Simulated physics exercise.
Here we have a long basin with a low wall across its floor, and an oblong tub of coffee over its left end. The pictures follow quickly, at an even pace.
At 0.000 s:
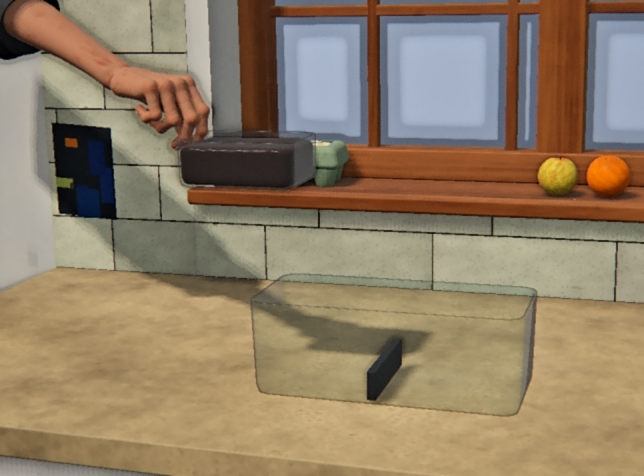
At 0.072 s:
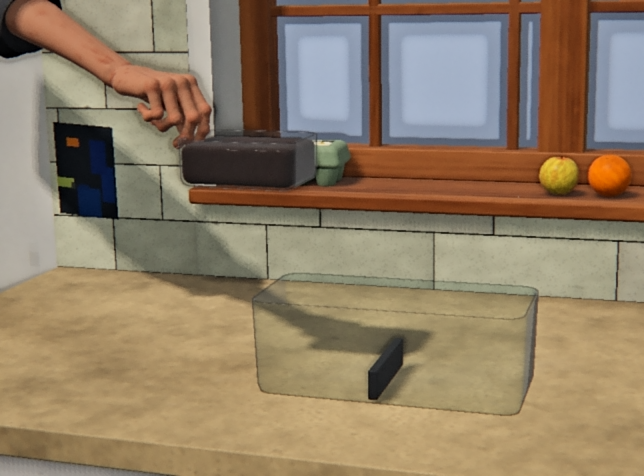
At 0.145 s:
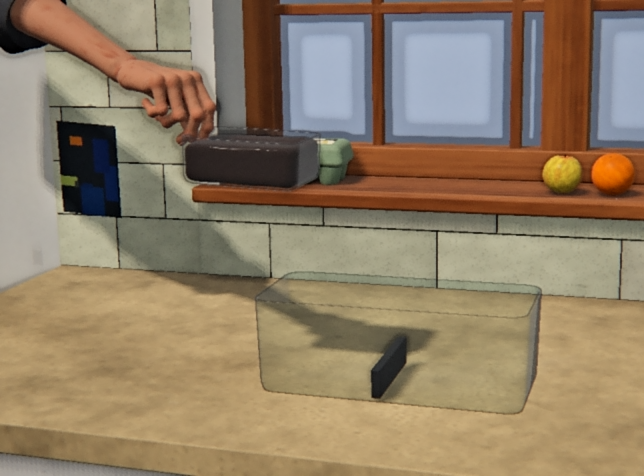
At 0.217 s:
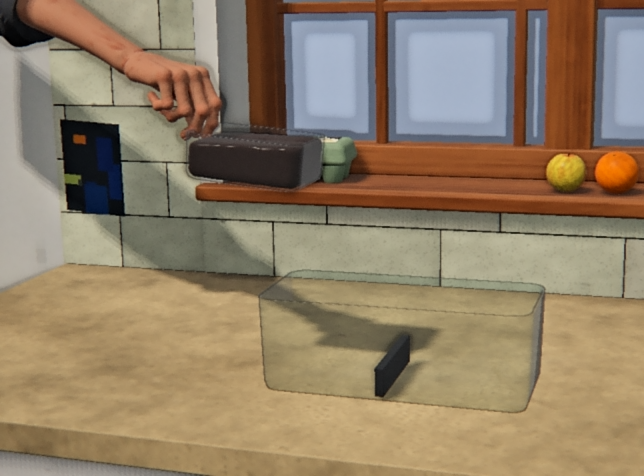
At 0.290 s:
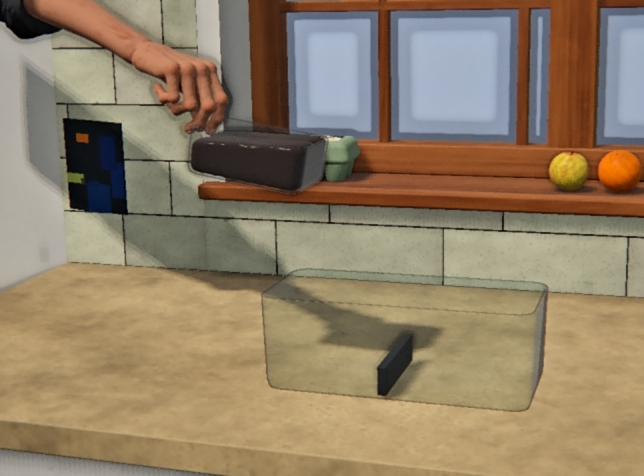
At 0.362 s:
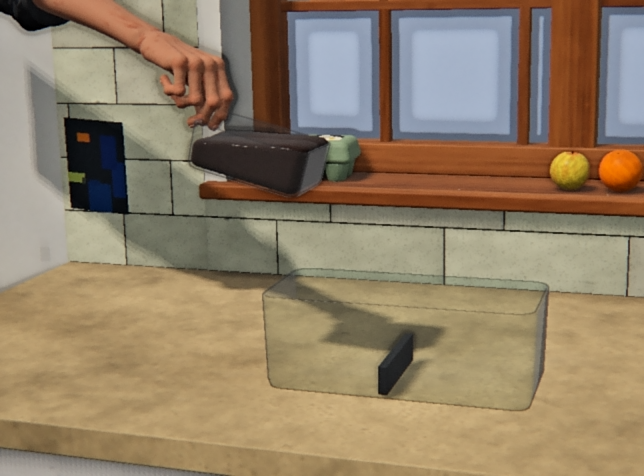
A dark oblong tub below a hand tilts slightly rightward above a clear basin.
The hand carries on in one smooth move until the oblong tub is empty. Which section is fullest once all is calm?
It is the left-hand one.
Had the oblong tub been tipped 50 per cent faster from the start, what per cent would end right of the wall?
Some 30 per cent.
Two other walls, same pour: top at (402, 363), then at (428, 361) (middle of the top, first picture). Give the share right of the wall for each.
About 20 and 10 per cent.
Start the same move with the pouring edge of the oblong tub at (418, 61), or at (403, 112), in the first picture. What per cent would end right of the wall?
First some 65, then 80 per cent.
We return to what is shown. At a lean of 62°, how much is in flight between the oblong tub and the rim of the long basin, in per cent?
Roughly 40 in a hundred.
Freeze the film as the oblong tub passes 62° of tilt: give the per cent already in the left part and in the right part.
Near 20 on the left, 10 on the right.
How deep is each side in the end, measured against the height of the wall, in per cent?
Left: 60 %. Right: 30 %.
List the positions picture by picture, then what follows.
In the first frame, it leans 0°; its right rim is at (304, 140); the coffee meets the walls at (195, 142) and (305, 145); the long basin's rim runs from (268, 288) to (531, 305); the wall's top is at (385, 356).
In the second frame, it leans 1°; its right rim is at (305, 140); the coffee meets the walls at (197, 141) and (306, 145).
In the third frame, it leans 2°; its right rim is at (309, 140); the coffee meets the walls at (200, 140) and (310, 145).
In the fourth frame, it leans 5°; its right rim is at (313, 142); the coffee meets the walls at (204, 138) and (313, 143).
In the fifth frame, it leans 9°; its right rim is at (317, 145); the coffee meets the walls at (207, 137) and (318, 142).
In the sixth frame, it leans 14°; its right rim is at (319, 150); the coffee meets the walls at (208, 137) and (322, 144); 2 per cent is over the edge.
After 0.85 s the tilt is 62° and 28 per cent is still to pour, 22 is left of the wall and 10 right of it.
After 1.20 s the tilt is 93° and 7 per cent is still to pour, 53 is left of the wall and 29 right of it.
After 1.58 s the tilt is 102° and 0 per cent is still to pour, 60 is left of the wall and 32 right of it.
After 1.98 s the tilt is 102° and 0 per cent is still to pour, 62 is left of the wall and 32 right of it.
In the end 62 per cent lies left of the wall, 32 right of it and 6 outside.
